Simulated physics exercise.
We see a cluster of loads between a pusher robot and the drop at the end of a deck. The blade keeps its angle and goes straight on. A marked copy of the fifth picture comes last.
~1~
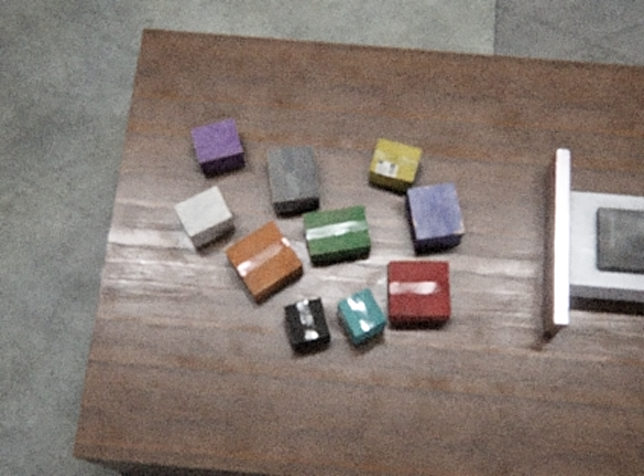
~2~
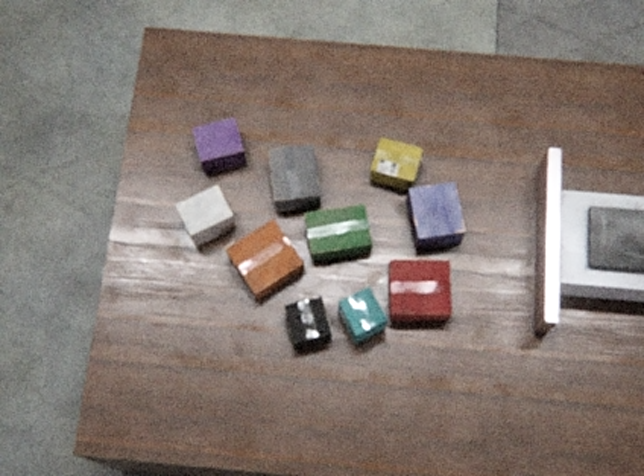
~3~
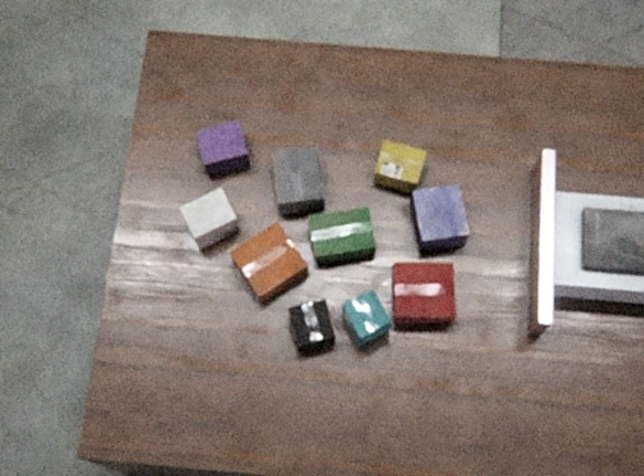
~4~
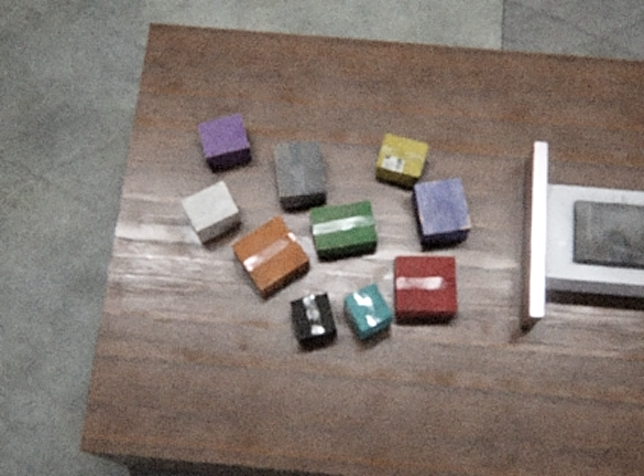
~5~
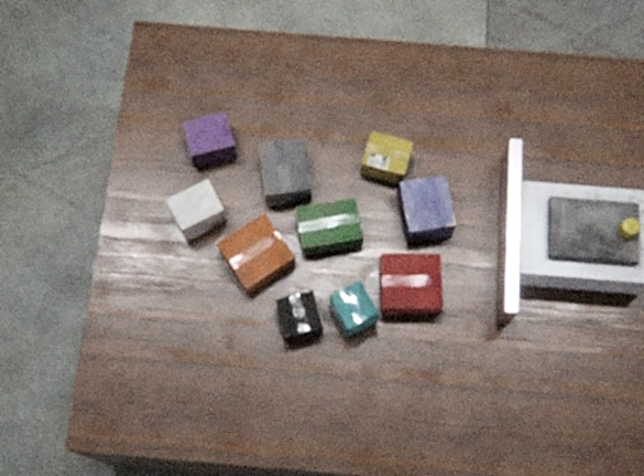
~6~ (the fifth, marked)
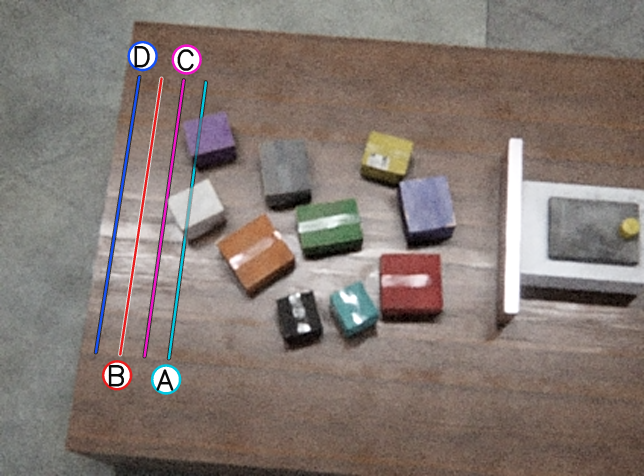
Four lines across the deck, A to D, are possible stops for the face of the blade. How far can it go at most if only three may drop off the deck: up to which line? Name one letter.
A.
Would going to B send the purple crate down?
By then, yes.
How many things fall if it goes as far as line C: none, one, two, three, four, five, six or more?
Five.
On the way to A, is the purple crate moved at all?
Yes.
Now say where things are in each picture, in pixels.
Orange box (264, 261); grey box (293, 179); red box (419, 291), in the first frame.
Robot (627, 239); yellow parcel (396, 165), in the second frame.
Robot (621, 240); black parcel (311, 325), in the third frame.
Robot (613, 233); green parcel (343, 229), in the fourth frame.
Robot (587, 229); purple crate (210, 140); orange box (257, 254); grey box (285, 172), in the fifth frame.
On the marked copy, A at (188, 214); B at (142, 210); C at (165, 212); D at (119, 208).
Following A. Soon after the start, robot (469, 220); black parcel (272, 332); turquoise parcel (312, 315).
Later, robot (352, 210); purple crate (173, 129); white crate (166, 201).
In the end, robot (259, 203); white crate over the edge; orange box over the edge; two fallen.
As for the rest, B drops five; C drops five; D drops eight.
